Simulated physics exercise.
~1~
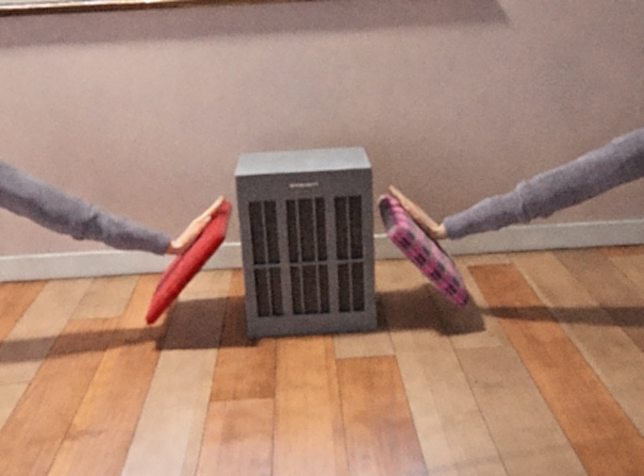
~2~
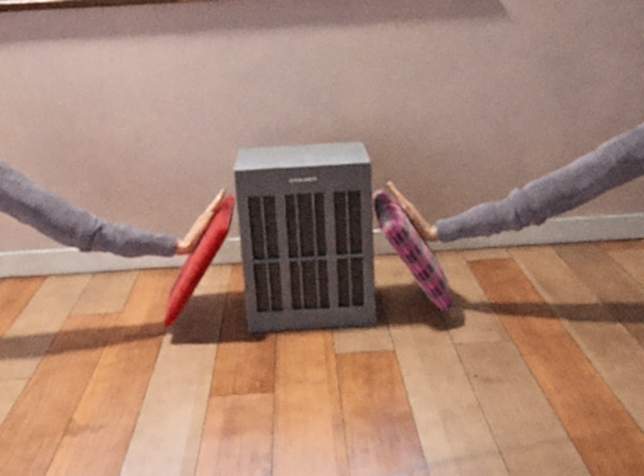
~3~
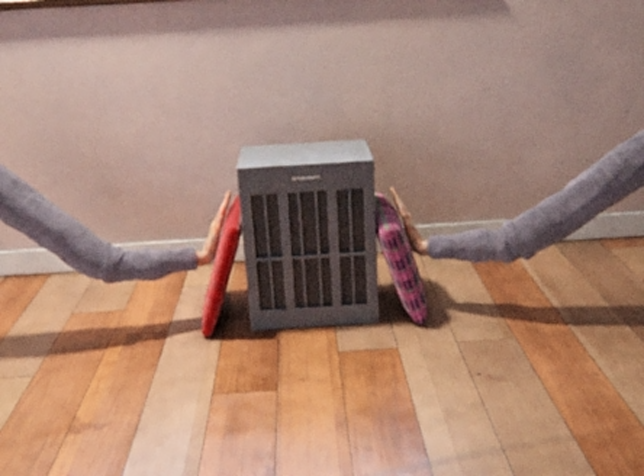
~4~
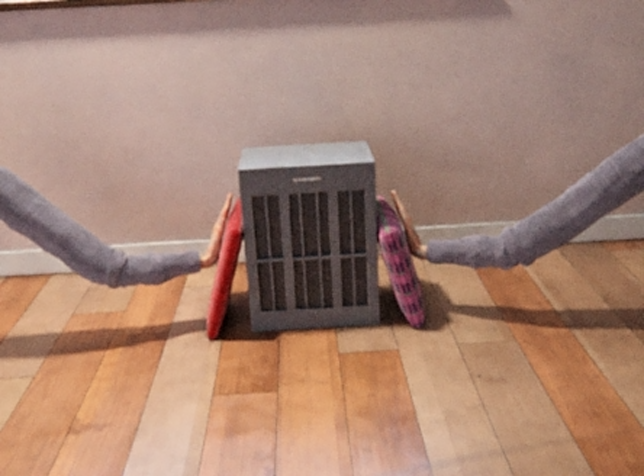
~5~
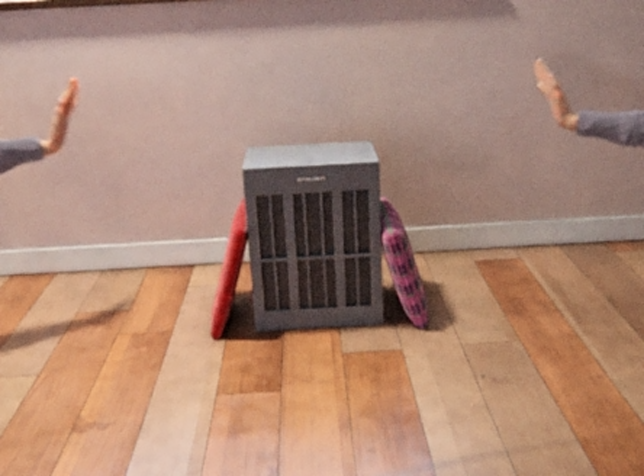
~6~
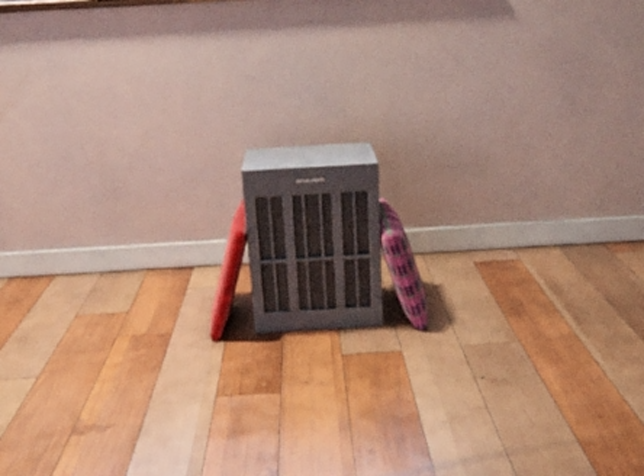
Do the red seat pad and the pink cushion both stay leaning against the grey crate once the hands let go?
Yes, both stay propped up, with the red seat pad leaning on the left side of the crate and the pink cushion leaning on the right.
